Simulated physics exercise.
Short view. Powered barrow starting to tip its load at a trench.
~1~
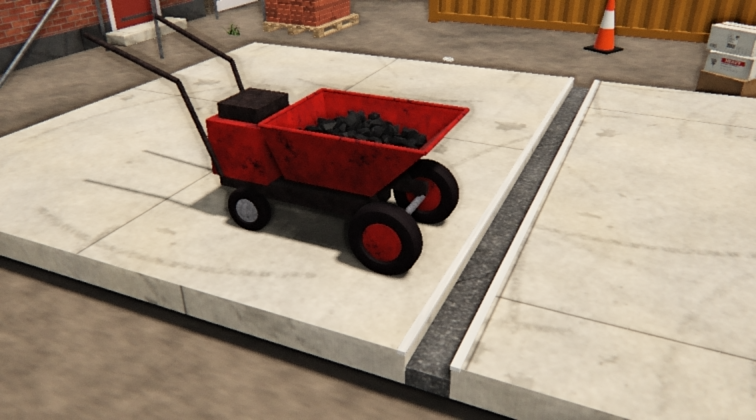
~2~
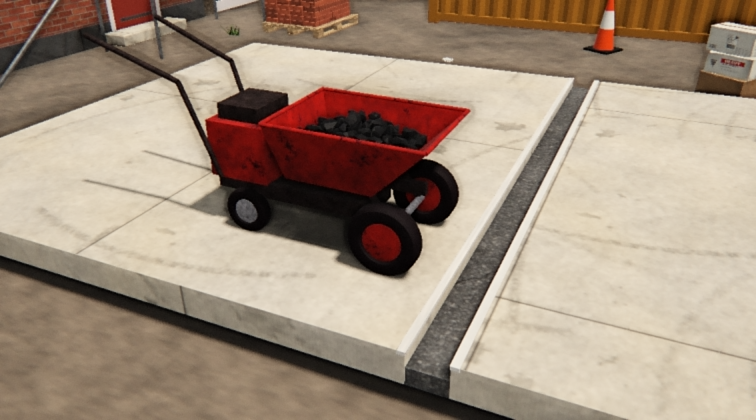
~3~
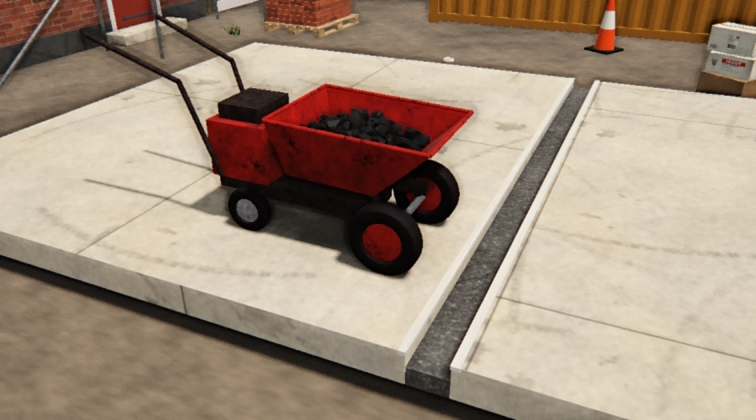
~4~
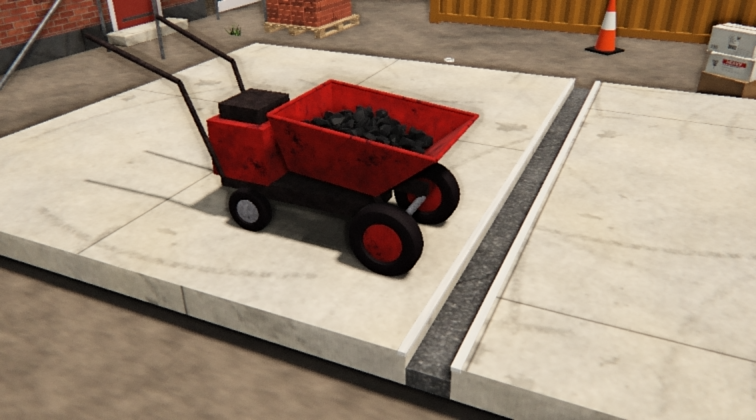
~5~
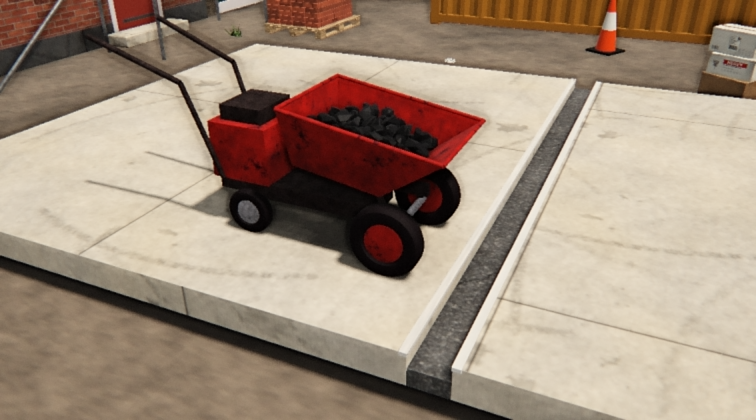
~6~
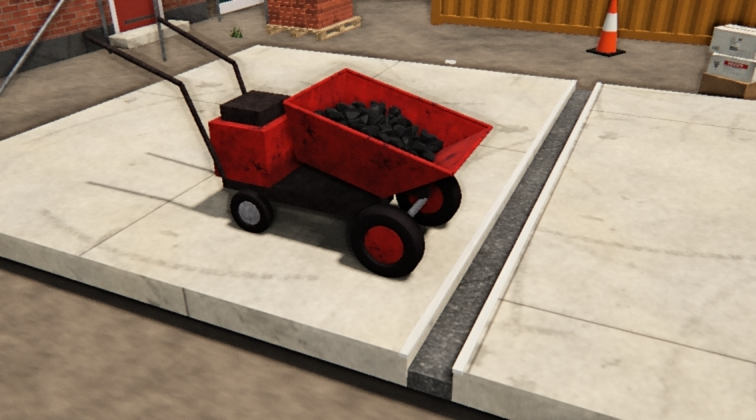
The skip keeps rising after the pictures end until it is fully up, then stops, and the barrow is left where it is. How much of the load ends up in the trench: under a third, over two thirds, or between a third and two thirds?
Way I see it, the trench ends up with short of a third of the load.
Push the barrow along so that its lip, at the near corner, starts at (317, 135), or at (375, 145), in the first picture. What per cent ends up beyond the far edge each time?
Try 1: 0 %. Try 2: 30 %.
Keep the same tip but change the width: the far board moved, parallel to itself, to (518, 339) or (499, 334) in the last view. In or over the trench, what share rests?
In order: Near 50, then 20 percent.
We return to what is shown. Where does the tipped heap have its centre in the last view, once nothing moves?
The centre comes to rest near (561, 277).
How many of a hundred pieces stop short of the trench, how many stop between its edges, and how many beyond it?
Short: 0 %, between: 0 %, beyond: 90 %.
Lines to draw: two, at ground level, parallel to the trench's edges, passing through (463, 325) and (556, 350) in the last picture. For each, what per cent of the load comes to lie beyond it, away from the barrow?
Close to 90 and 30 per cent respectively.
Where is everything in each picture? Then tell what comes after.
In the first frame, lip of the skip at (425, 153), level; top of the load at (350, 137), lumps of coal; first edge of the trench at (425, 312); far edge at (476, 325), the trench under half as wide as the skip, and shallow for its width.
In the second frame, lip of the skip at (426, 154), level; top of the load at (350, 137).
In the third frame, lip of the skip at (430, 156), tipped barely; top of the load at (340, 136).
In the fourth frame, lip of the skip at (436, 161), tipped a little; top of the load at (340, 130).
In the fifth frame, lip of the skip at (443, 166), tipped a little; top of the load at (346, 127).
In the sixth frame, lip of the skip at (452, 174), tipped a little; top of the load at (353, 124); first edge of the trench at (427, 314); far edge at (478, 328).
Soon, skip tipped steeply; all in the skip.
A while on, skip tipped steeply; about two thirds in the skip; about a quarter beyond it; a stray few falling.
Towards the end, skip tipped right over; a small part in the skip; a stray few in or heaped over the trench; most beyond it.
Finally, skip tipped right over; a small part in the skip; a stray few in or heaped over the trench; most beyond it.
